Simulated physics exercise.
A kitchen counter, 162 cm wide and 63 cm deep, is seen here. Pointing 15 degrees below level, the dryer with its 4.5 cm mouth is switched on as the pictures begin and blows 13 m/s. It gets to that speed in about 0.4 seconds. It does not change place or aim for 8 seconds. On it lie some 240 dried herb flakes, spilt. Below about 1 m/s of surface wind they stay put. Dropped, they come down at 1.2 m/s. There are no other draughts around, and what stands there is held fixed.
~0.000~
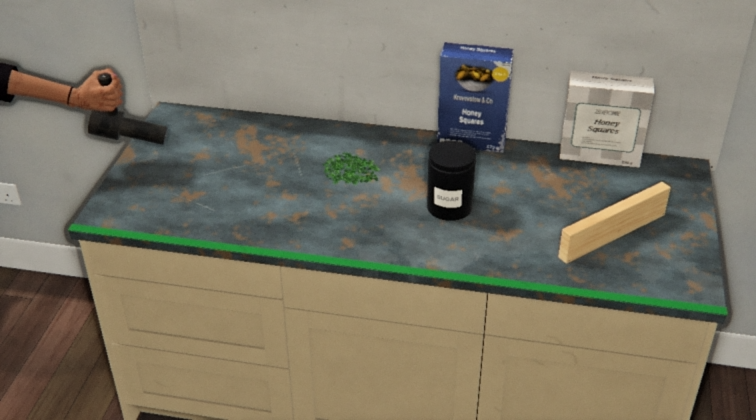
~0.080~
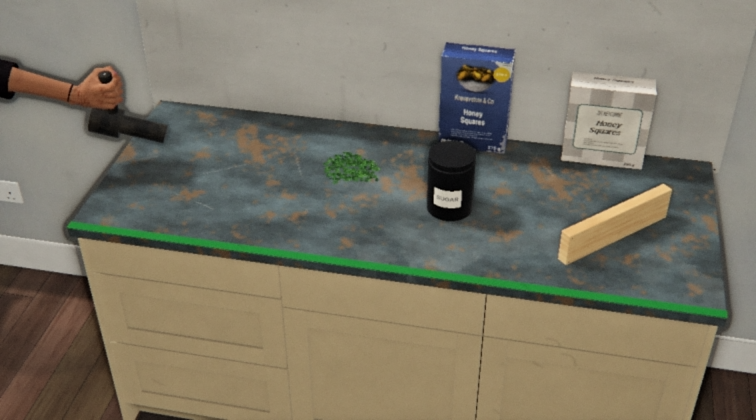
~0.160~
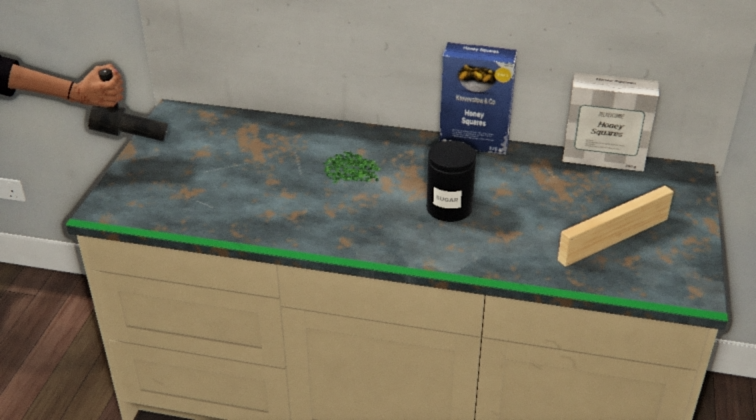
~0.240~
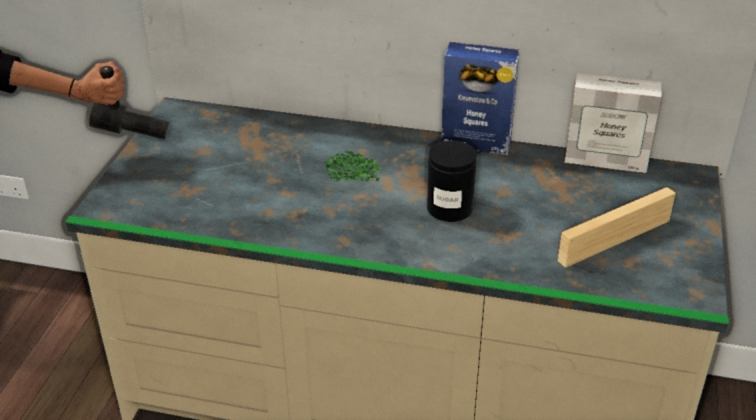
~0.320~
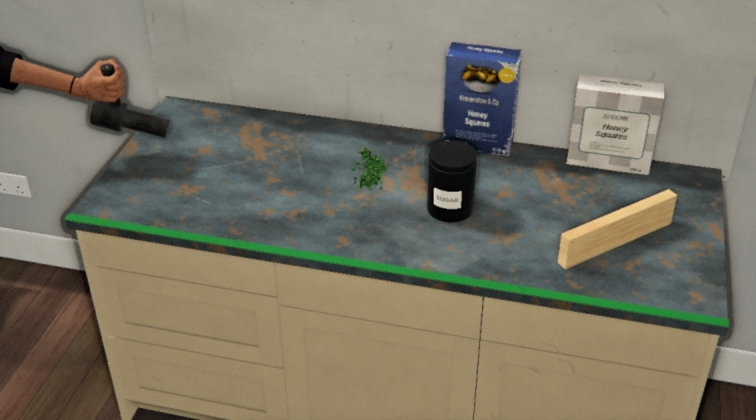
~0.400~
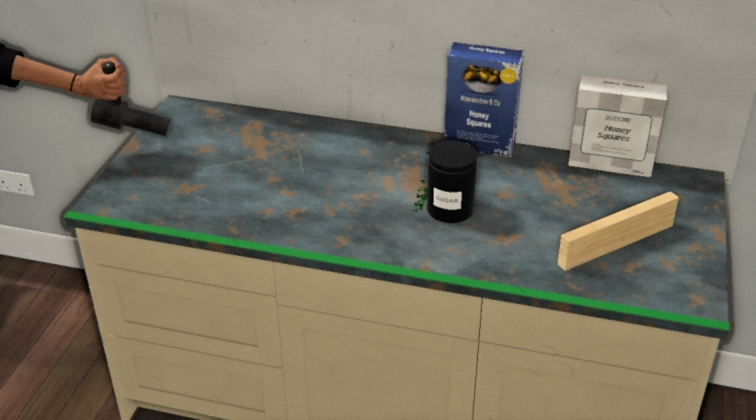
Green flakes lie still on the counter beside a hand-held dryer, then slide right behind a black jar.
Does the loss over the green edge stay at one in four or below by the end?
Yes, it stays at or below one in four.
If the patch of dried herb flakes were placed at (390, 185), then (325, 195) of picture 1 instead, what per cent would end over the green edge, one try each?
First try about 30 per cent, second about 70 per cent.
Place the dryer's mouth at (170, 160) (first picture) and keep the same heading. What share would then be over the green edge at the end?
Then about 0 %.
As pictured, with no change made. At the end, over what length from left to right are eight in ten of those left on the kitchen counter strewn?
I'd say close to 30 cm.
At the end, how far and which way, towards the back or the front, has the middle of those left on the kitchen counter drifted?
Shift: Towards the near end, some 10 cm.
After 1.6 s, 7 % are over the green edge; the middle of those still in play is near (573, 221); 55 % have settled or left.
After 2.6 s, 8 % are over the green edge; the middle of those still in play is near (602, 228); 65 % have settled or left.
After 4.4 s, 8 % are over the green edge; the middle of those still in play is near (603, 230); 72 % have settled or left.
After 8.0 s, at the end, 8 % are over the green edge; the middle of those still in play is near (603, 230).
